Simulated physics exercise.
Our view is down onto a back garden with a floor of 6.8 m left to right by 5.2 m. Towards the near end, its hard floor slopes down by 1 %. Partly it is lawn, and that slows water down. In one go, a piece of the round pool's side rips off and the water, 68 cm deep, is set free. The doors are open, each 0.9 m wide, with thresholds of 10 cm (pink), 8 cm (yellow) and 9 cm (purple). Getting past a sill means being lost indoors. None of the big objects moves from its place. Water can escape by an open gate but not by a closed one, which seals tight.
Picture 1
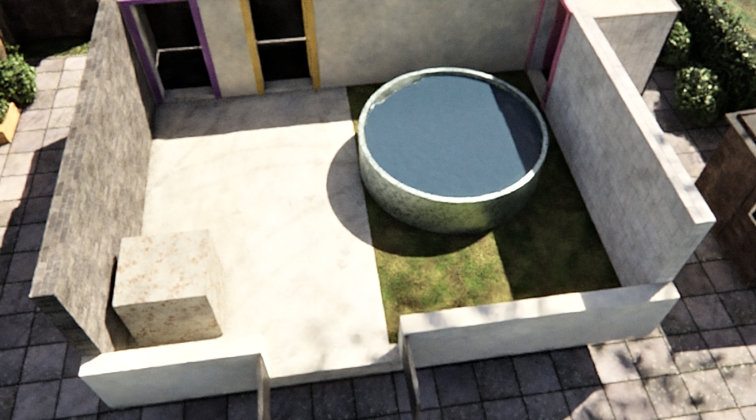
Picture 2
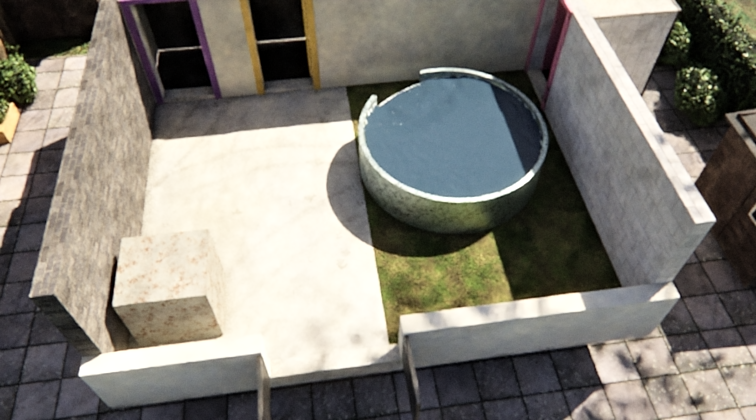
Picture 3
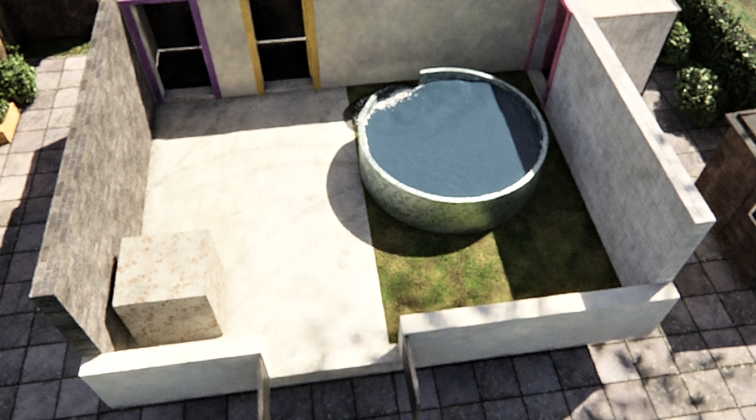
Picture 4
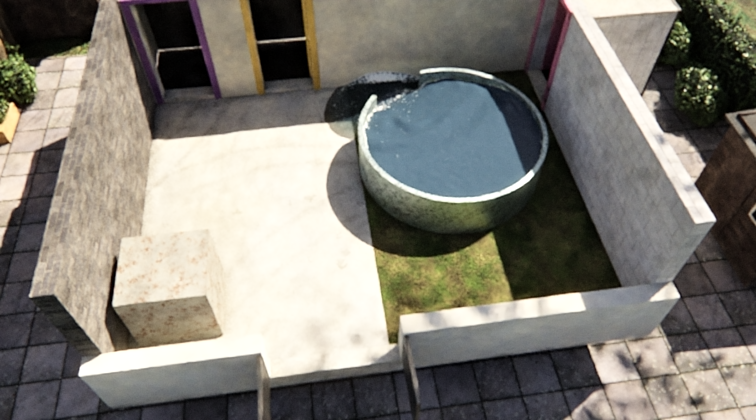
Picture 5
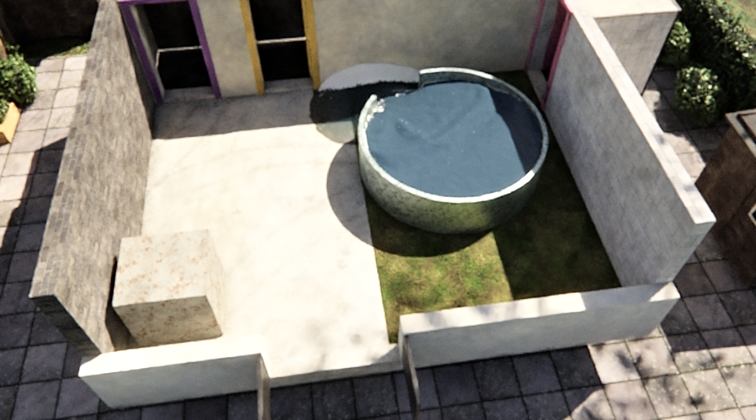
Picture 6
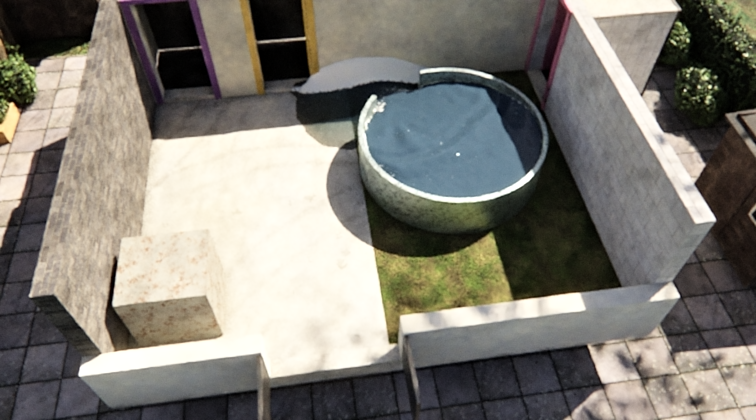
A walled back garden is seen from high above, with pale paving on the left and a strip of green lawn on the right. A round, grey-green pool of blue water stands right of centre, with purple- and yellow-framed doorways behind to the left and a beige block at lower left. The pool's back-left rim breaks open and water pours out, spreading leftward in a dark sheet, while the camera stays still.
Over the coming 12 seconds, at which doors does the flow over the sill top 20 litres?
Door by door: The pink door tops that amount; the yellow door tops that amount; the purple door tops that amount.
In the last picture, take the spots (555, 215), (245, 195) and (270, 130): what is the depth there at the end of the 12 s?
Listed order: 15 / 7 / 5 cm.
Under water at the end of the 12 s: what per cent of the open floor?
Around 95 per cent wet.
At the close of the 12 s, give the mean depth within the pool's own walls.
Depth, averaged: Around 15 centimetres.
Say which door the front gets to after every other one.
The pink one.
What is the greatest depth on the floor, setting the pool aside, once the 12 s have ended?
About 18 cm at most.
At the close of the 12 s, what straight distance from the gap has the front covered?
I'd put it close to 6.0 m.
A moment later water covers 20 % of the floor and is deepest (51 cm) near (376, 88); pink door not reached, yellow door 16 cm at the sill, 7 L in, purple door 3 cm at the sill, 0 L in.
Soon after water covers 35 % of the floor and is deepest (46 cm) near (386, 87); pink door 18 cm at the sill, 0 L in, yellow door 17 cm at the sill, 30 L in, purple door 8 cm at the sill, 0 L in.
Next water covers 50 % of the floor and is deepest (34 cm) near (386, 87); pink door 19 cm at the sill, 46 L in, yellow door 13 cm at the sill, 59 L in, purple door 14 cm at the sill, 29 L in.
Later on water covers 100 % of the floor and is deepest (22 cm) near (126, 378); pink door 14 cm at the sill, 112 L in, yellow door 9 cm at the sill, 81 L in, purple door 14 cm at the sill, 122 L in.
At the end water covers 95 % of the floor and is deepest (18 cm) near (609, 315); pink door 11 cm at the sill, 139 L in, yellow door 6 cm at the sill, 83 L in, purple door 11 cm at the sill, 151 L in.
